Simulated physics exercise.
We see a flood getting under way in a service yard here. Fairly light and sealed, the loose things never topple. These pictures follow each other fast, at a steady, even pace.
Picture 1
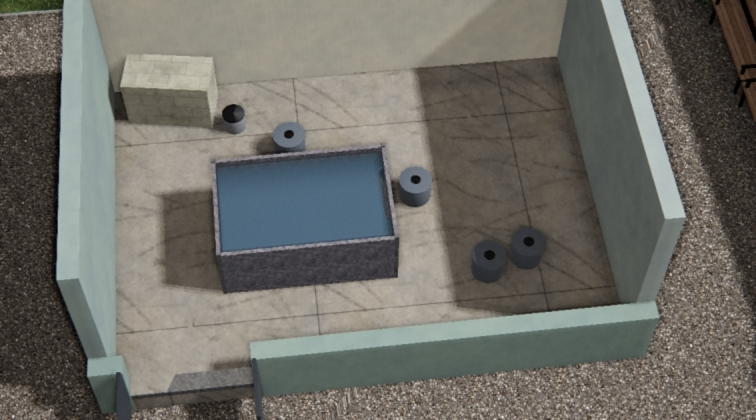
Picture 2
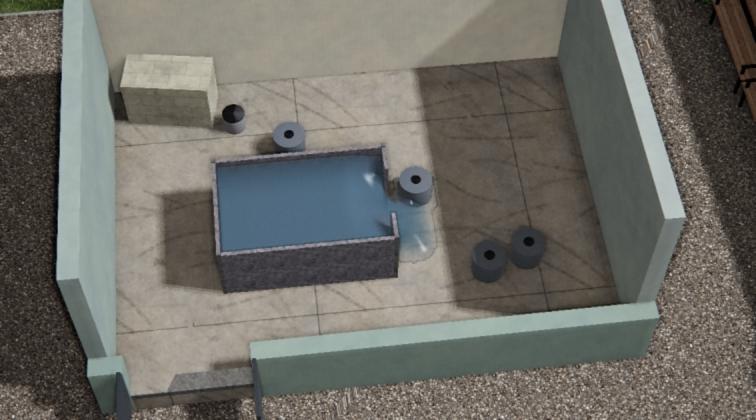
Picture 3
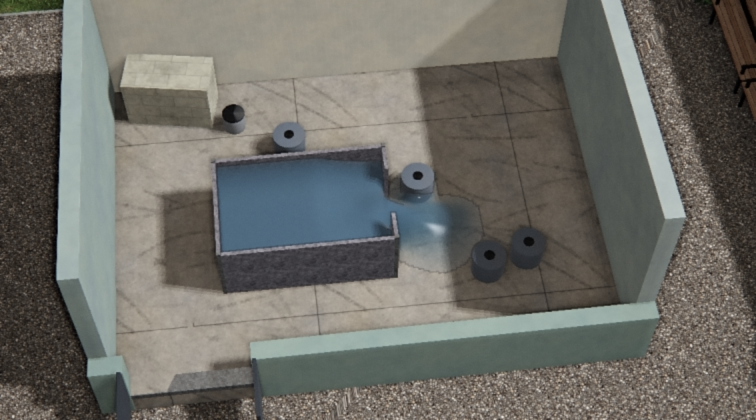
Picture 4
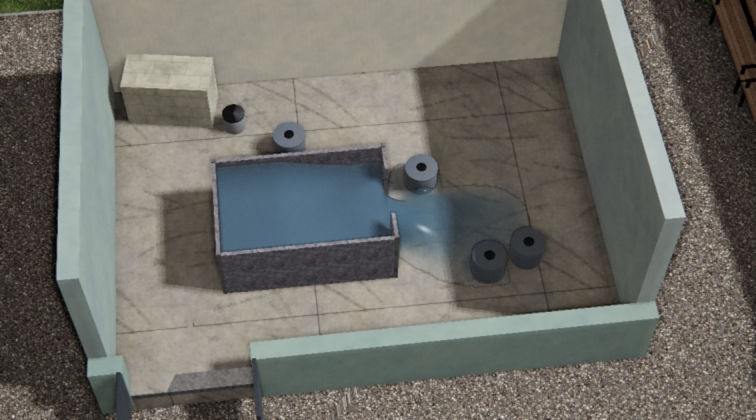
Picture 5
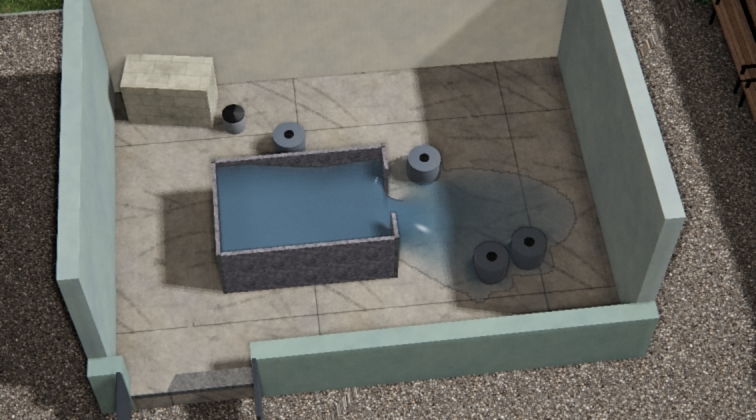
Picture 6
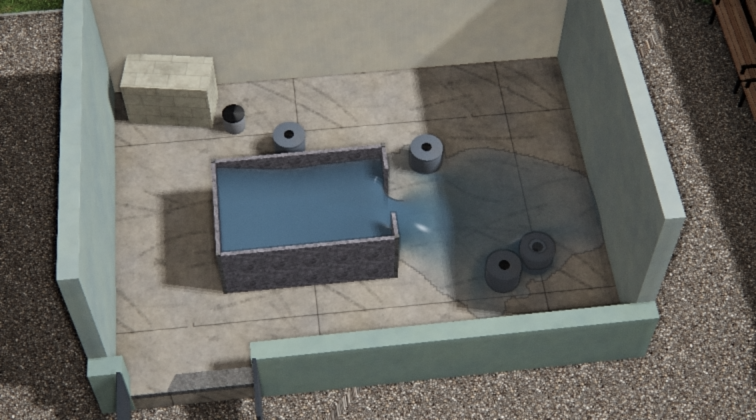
Water poured through a gap in the right side of a raised pool and spread across the paved yard, nudging the nearest grey tub away, then shifting the two tubs farther right slightly.
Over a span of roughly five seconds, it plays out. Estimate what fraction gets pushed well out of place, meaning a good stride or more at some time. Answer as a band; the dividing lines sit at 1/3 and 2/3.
2/3 or more.
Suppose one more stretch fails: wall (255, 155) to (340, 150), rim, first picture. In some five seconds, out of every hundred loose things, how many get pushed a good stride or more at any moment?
Roughly 40 %.
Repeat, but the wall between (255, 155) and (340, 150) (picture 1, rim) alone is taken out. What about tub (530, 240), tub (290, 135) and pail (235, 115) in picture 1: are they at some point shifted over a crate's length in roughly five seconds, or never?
Well, in order they come out as below the mark, over the mark and over the mark.
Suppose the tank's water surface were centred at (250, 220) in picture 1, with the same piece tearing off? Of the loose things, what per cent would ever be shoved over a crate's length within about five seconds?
I'd put it close to 60 percent.
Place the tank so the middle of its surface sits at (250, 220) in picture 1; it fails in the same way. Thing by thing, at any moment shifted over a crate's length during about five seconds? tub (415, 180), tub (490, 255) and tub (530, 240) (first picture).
First displaced far, then displaced far, then displaced far.
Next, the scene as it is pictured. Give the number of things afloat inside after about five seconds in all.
The count comes to 1.
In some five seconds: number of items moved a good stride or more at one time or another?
That adds up to 4.
A moment on, 3 of 5 are well off their spots; 0 afloat.
Next, 3 of 5 are well off their spots; 2 afloat.
Later, 2 of 5 are well off their spots; 1 afloat.
In the end, 4 of 5 are well off their spots, and 4 have been at some point; 1 afloat.
